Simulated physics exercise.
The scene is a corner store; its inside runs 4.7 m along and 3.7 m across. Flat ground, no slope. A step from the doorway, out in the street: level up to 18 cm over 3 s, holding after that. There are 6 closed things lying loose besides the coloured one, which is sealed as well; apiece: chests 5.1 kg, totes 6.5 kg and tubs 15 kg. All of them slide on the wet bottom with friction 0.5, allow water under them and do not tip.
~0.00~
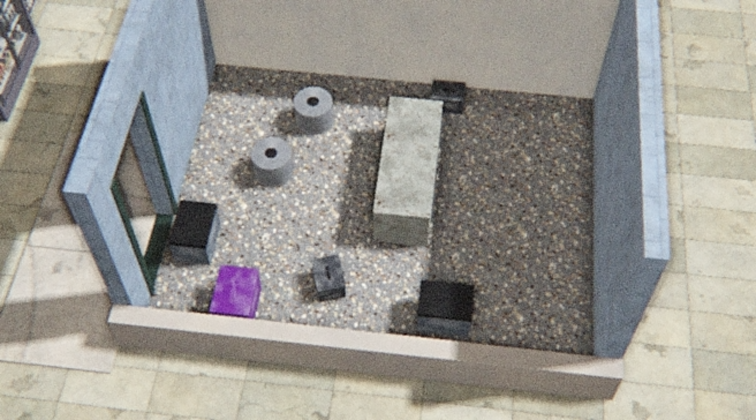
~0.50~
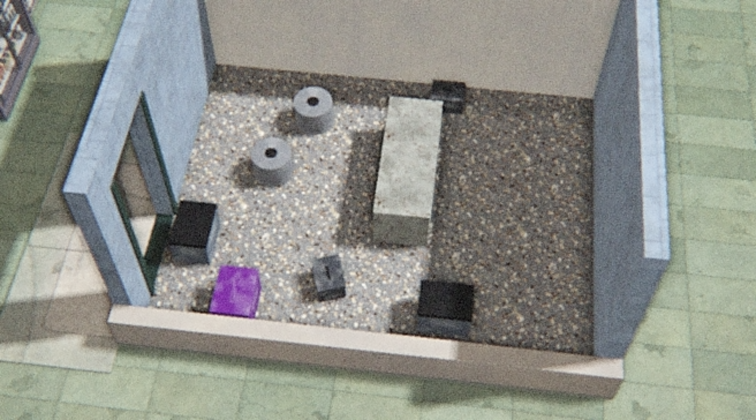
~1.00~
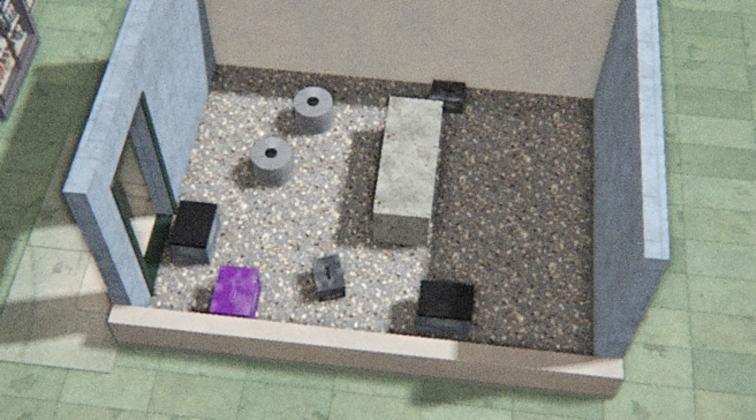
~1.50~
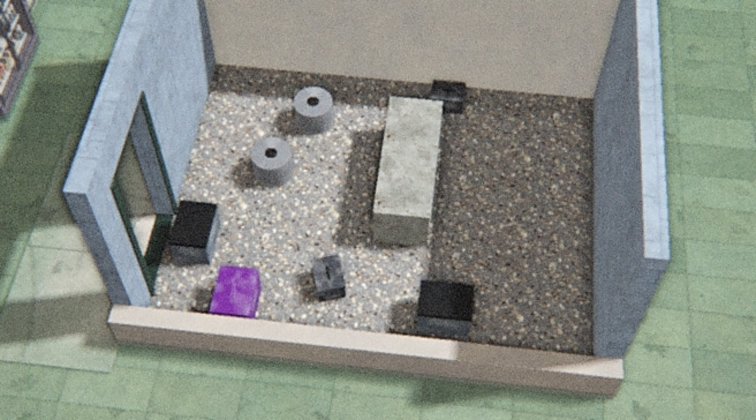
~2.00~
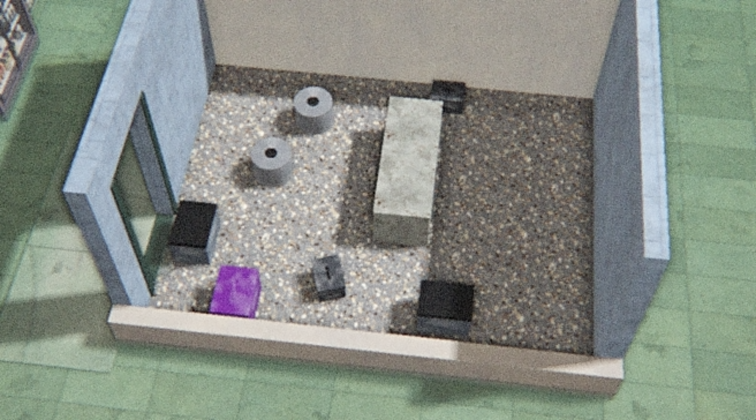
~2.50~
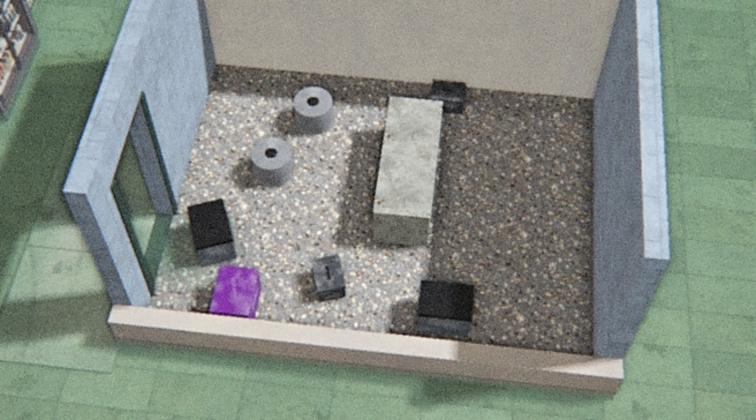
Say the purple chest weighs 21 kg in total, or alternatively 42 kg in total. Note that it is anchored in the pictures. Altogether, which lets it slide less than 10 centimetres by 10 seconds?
My guess is only the heavier amount suffices.
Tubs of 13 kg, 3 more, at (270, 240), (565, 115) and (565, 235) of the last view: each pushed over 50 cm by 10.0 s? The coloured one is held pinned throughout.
Answer by position: Outside the range; inside the range; inside the range.
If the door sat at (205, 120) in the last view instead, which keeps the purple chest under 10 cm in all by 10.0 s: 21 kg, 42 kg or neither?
Lab note: Lower mass sufficient.
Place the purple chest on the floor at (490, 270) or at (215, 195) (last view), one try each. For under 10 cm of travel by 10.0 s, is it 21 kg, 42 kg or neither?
In that order: Either load holds; the smaller is enough.
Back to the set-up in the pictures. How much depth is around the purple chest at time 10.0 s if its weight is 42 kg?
7 cm, roughly.
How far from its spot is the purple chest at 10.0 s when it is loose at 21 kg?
It would be some 200 cm from its spot.
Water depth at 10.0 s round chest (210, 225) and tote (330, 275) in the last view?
Roughly 7 and 6 cm.
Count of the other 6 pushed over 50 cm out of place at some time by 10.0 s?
Result: 3.
After 3.5 s the purple chest would be 0 cm from its start with 21 kg and 0 cm from its start with 42 kg; 5 cm of water round it then.
After 4.5 s the purple chest would be 26 cm from its start with 21 kg and 0 cm from its start with 42 kg; 7 cm of water round it then.
After 7.0 s the purple chest would be 93 cm from its start with 21 kg and 0 cm from its start with 42 kg; 6 cm of water round it then.
After 10.0 s the purple chest would be 176 cm from its start with 21 kg and 0 cm from its start with 42 kg; 7 cm of water round it then.
